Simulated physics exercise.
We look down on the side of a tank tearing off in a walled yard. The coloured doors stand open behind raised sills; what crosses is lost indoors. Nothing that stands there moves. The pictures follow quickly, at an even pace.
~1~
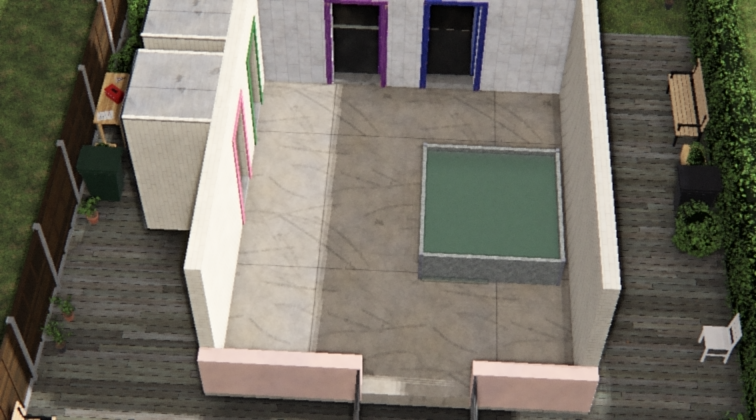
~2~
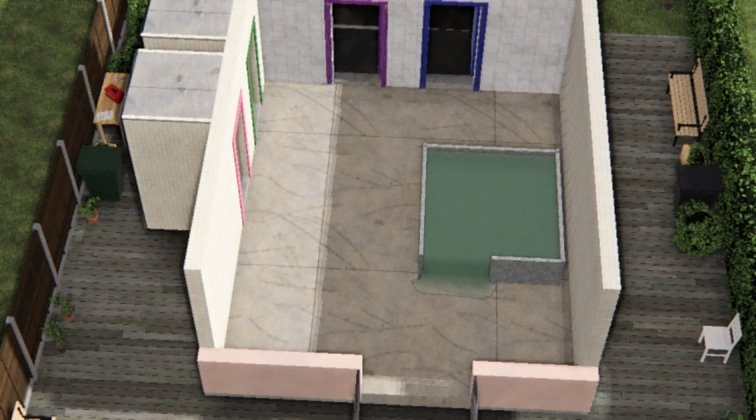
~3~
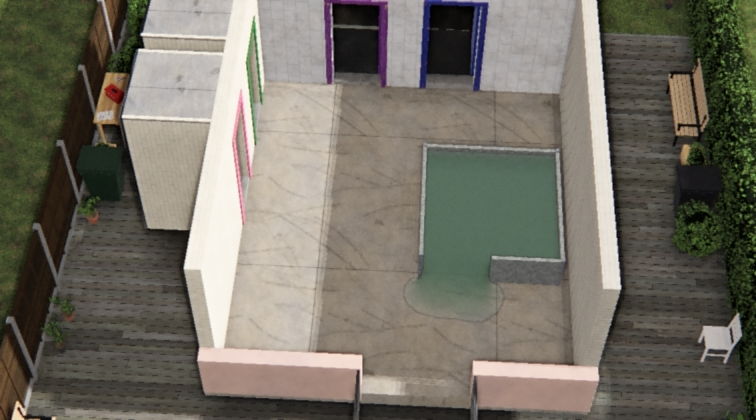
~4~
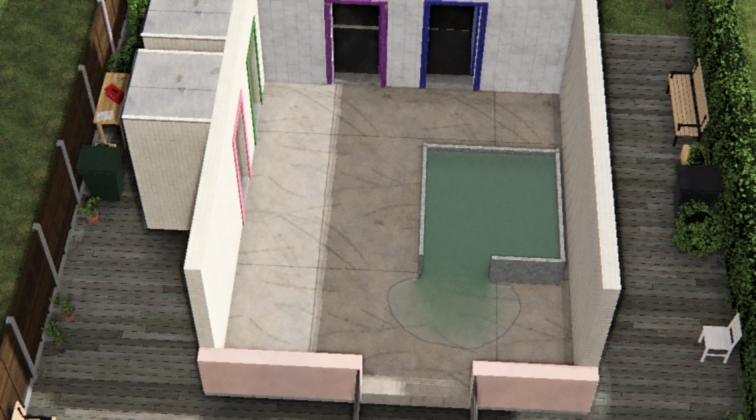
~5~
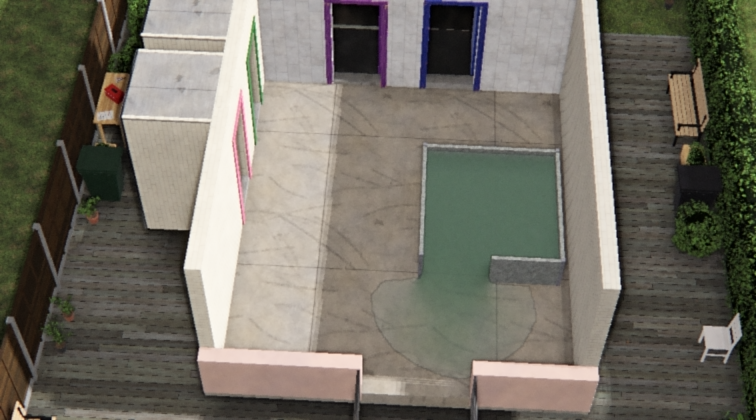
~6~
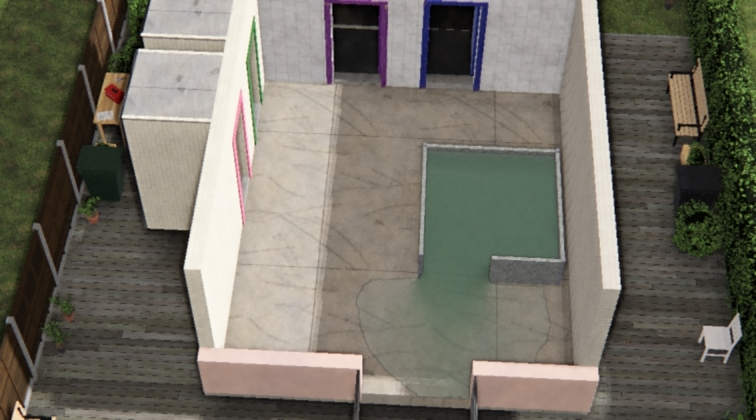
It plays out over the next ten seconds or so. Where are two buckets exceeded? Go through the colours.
The green door admits no more than that; the blue door admits no more than that; the purple door admits no more than that; the pink door admits no more than that.
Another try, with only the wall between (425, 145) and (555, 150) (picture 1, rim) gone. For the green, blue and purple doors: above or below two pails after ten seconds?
My reading: The green one is over; the blue one lets more in; the purple one takes more.
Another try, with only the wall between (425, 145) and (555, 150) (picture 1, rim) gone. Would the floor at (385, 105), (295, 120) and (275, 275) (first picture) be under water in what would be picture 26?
In turn: Awash, wet, no water.
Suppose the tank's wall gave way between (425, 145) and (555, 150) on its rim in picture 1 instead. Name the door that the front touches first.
It is the blue-painted one.
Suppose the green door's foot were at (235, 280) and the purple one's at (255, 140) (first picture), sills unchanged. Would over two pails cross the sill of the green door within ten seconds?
My reading: Green door stays under.
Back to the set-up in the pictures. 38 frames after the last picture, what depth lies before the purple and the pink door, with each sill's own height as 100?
In turn 0 and 20 per cent.
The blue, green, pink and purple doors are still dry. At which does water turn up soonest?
First comes the one in pink.
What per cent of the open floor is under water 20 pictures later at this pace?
Near 35 in a hundred.
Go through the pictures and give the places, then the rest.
Still water in the open tank at (491, 204), in the first picture.
The front is at (418, 285), out from the gap at (456, 270), in the second picture.
The front is at (490, 312), out from the gap at (456, 271), in the third picture.
Water pours out at (456, 272) and has run to (476, 343), in the fourth picture.
The front is at a hidden place, out from the gap at (456, 272), in the fifth picture.
The front is at a hidden place, out from the gap at (456, 272), in the sixth picture.
A moment on, water covers 20 % of the floor; the green door not reached, the blue door not reached, the purple door not reached, the pink door not reached.
Next, water covers 25 % of the floor; the green door not reached, the blue door not reached, the purple door not reached, the pink door not reached.
Then, water covers 35 % of the floor; the green door not reached, the blue door not reached, the purple door not reached, the pink door not reached.
Later, water covers 65 % of the floor; the green door wet at the sill, nothing in, the blue door not reached, the purple door not reached, the pink door wet at the sill, nothing in.
In the end, water covers 90 % of the floor; the green door wet at the sill, nothing in, the blue door wet at the sill, nothing in, the purple door wet at the sill, nothing in, the pink door wet at the sill, nothing in.
